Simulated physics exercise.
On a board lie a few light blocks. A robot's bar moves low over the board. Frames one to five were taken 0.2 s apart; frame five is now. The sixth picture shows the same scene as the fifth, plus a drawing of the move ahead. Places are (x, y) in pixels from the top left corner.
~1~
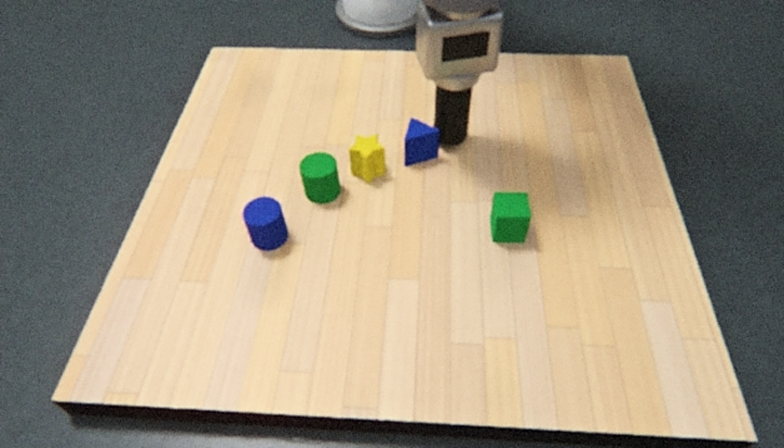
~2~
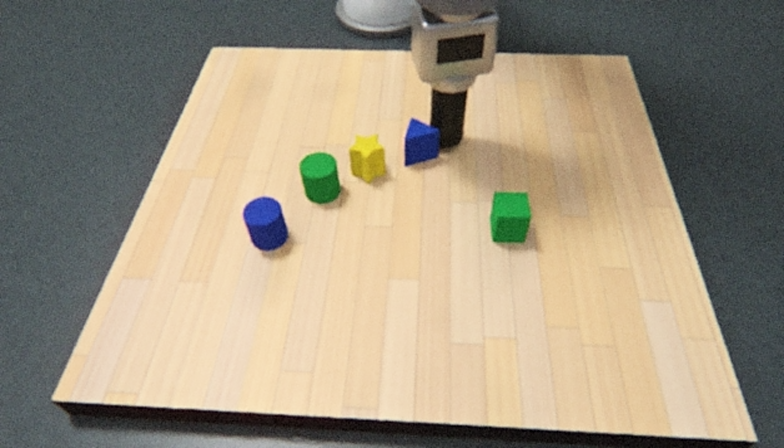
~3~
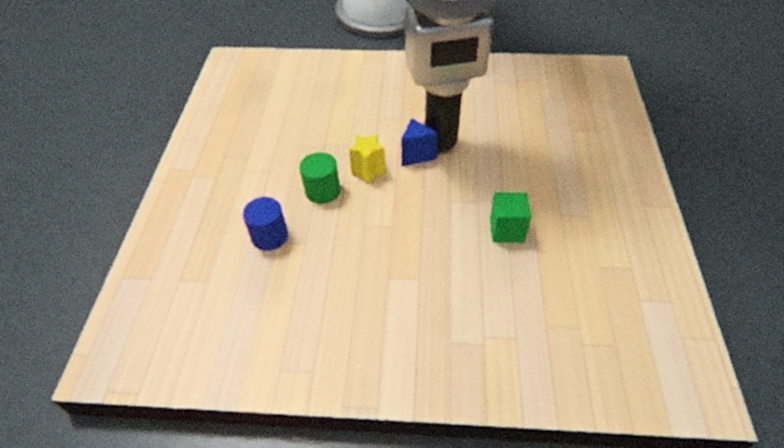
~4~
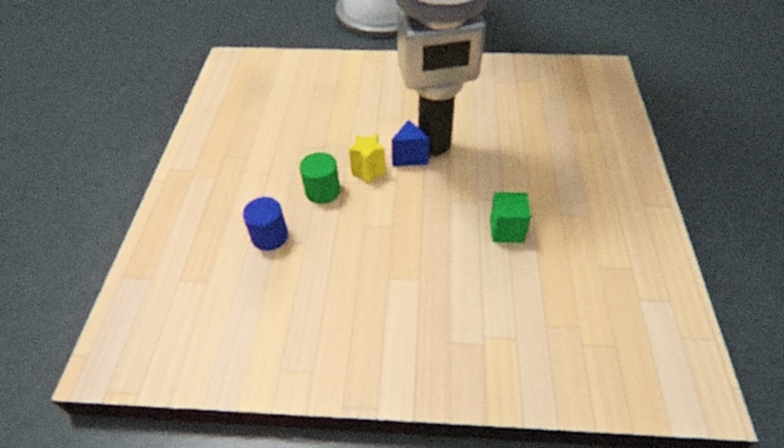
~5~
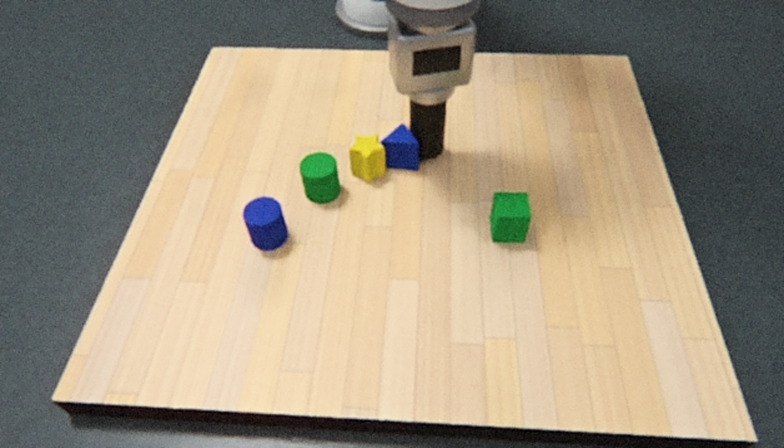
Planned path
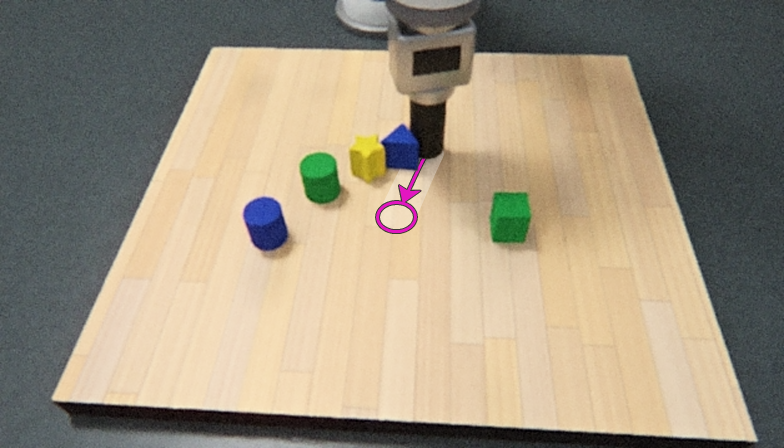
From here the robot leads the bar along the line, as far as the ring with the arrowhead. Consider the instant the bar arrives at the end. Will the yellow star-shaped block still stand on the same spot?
No.
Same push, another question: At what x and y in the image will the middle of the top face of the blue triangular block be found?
Top centre: (386, 144).
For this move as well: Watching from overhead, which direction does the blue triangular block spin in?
Clockwise rotation.
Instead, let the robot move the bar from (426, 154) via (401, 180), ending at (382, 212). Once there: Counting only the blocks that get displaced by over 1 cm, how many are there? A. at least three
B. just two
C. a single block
B: Just two.
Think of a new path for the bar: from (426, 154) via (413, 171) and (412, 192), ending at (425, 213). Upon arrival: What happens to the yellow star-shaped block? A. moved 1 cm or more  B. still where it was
Choice A: Moved 1 cm or more.
Drawn move, in a line from (426, 154) to (396, 217).
What follows on the original path. One third of the way, bar (416, 169); yellow star-shaped block (357, 146); blue triangular block (387, 143), turned 40° clockwise.
Two thirds of the way, bar (407, 190); yellow star-shaped block (356, 146); blue triangular block (386, 144), turned 45° clockwise.
At the end, bar (396, 212); green disc still; yellow star-shaped block (356, 146); blue triangular block (386, 144), turned 45° clockwise.
